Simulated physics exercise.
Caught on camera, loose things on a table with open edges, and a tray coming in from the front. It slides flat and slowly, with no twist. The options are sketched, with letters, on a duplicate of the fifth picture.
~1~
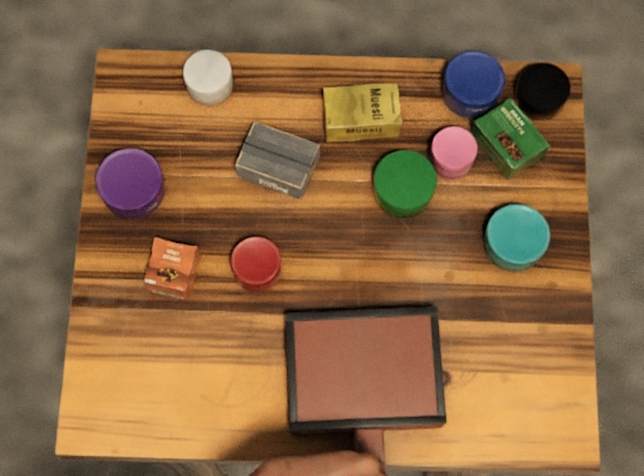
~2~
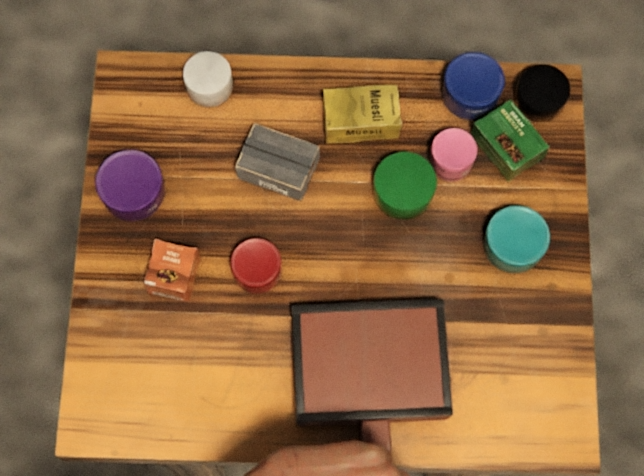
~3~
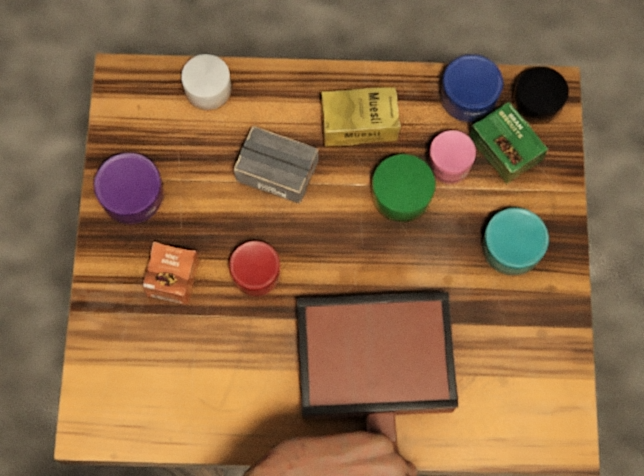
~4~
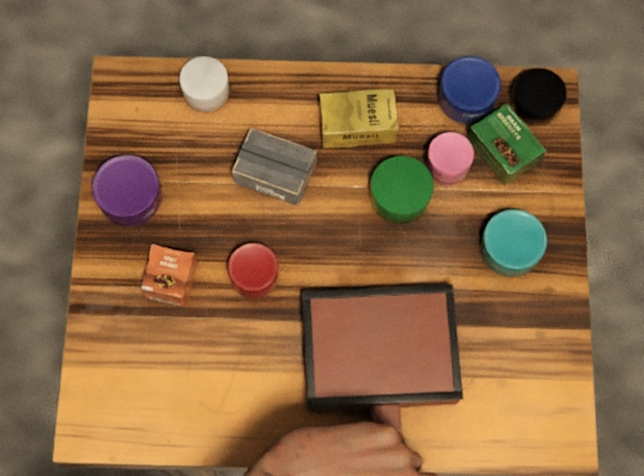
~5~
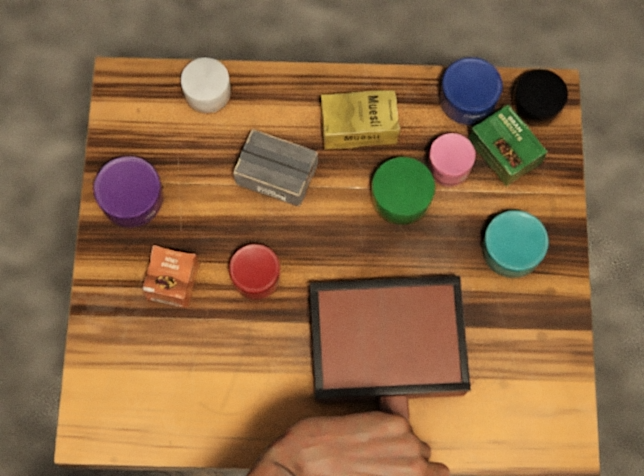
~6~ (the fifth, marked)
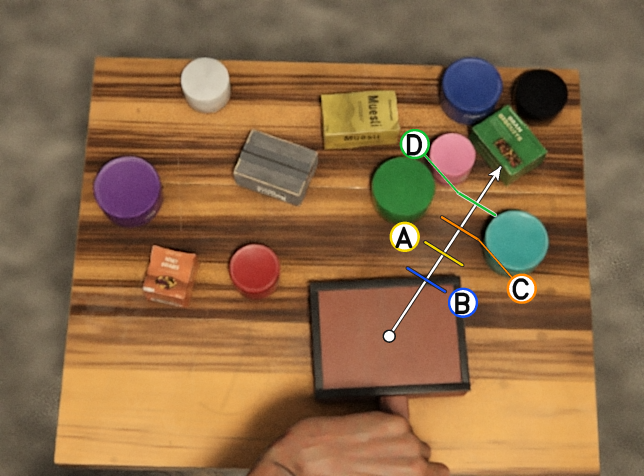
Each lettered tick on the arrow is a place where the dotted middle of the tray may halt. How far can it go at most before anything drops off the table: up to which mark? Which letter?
No farther than D.
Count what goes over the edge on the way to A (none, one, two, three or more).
By then, none.
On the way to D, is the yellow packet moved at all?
Yes.
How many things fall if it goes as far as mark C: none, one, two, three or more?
The count is none.
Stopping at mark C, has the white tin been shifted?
No.
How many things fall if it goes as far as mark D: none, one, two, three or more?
The count is none.
On the copy, A at (444, 253); B at (427, 279); C at (460, 228); D at (477, 204); the arrow from (389, 336) to (500, 167); the white dot at (389, 336).
On D. First, tray (421, 291); turquoise jar (522, 242); white tin (206, 86).
Then, tray (453, 243); turquoise jar (555, 227); green pot (399, 163).
Finally, tray (474, 209); turquoise jar (579, 219); blue tub (463, 83); nothing has fallen.
By contrast, A is safe but short; B is safe but short; C is safe but short.
